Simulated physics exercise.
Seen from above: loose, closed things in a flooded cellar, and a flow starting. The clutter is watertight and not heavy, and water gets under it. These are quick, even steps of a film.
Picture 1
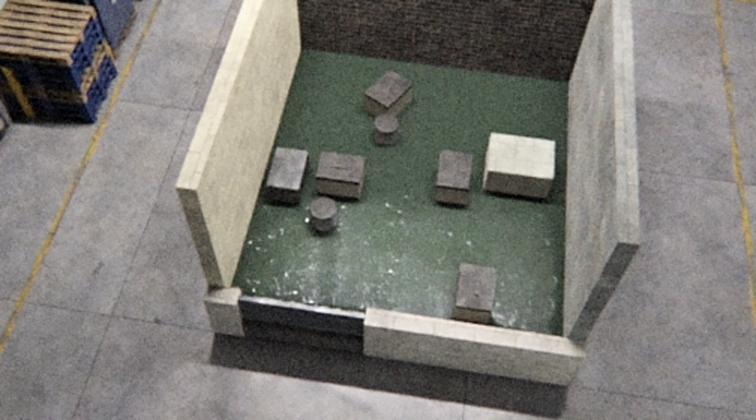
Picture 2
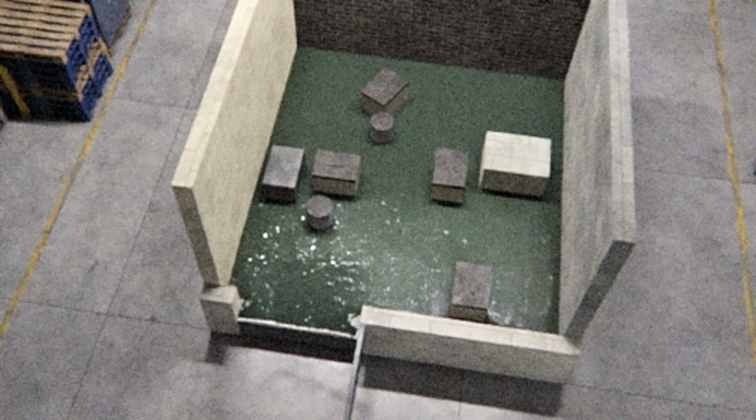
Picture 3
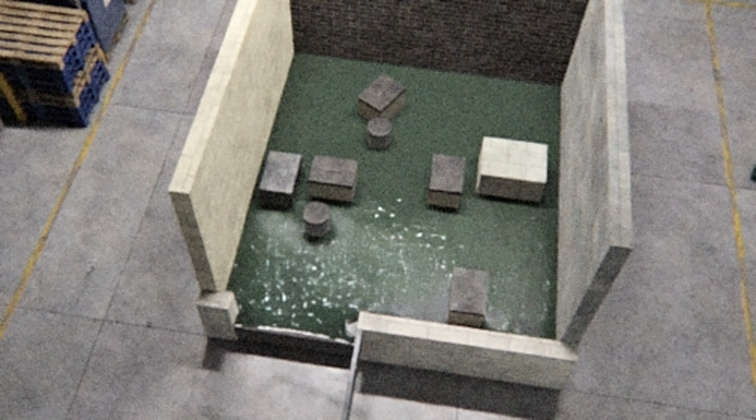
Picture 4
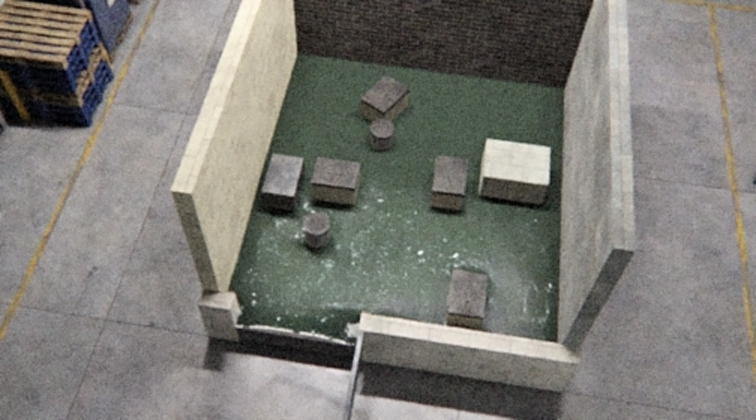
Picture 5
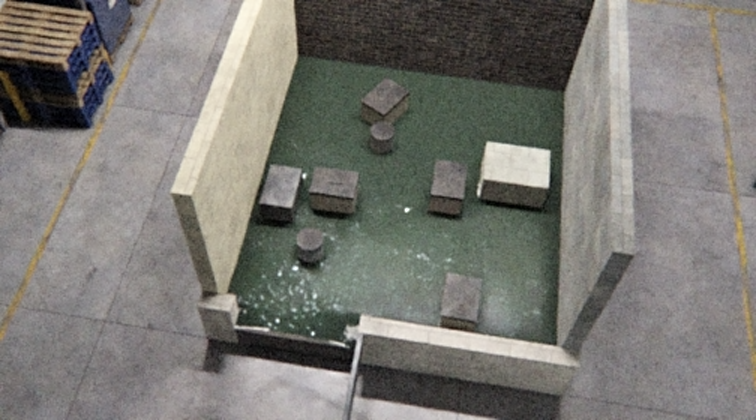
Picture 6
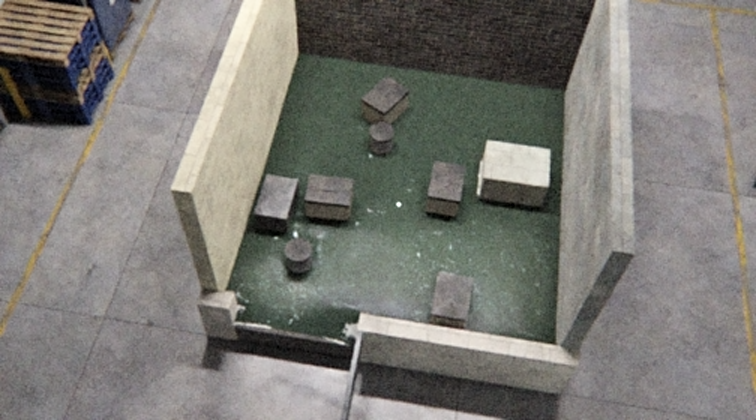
The video shows an overhead view of dark boxes and round containers floating in a walled pool of green water; a front opening is uncovered, then the lower round container drifts toward it, followed by several nearby boxes shifting slightly.
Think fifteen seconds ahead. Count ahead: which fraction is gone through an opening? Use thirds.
It is at least two thirds.
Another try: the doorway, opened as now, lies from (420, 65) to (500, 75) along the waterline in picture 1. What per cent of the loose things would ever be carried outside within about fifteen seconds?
Close to 60 %.
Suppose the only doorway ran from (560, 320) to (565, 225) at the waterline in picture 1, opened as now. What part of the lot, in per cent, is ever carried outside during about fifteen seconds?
Roughly 70 per cent.
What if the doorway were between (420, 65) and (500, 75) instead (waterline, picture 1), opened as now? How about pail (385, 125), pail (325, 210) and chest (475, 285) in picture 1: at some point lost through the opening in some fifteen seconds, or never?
In that order: Carried outside, kept in, left behind.
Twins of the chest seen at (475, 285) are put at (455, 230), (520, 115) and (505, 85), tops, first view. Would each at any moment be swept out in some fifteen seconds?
As listed: Out, no, kept in.
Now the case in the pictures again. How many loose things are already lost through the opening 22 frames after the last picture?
I count 5.
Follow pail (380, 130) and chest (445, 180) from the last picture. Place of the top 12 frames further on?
Roughly at (340, 194) and (395, 238).
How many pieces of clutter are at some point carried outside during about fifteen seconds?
6 of them.
A moment on, 0 of 7 are out; 7 afloat.
Next, 4 of 7 are out; 3 afloat.
Later, 5 of 7 are out; 2 afloat.
In the end, 6 of 7 are out; 1 afloat.
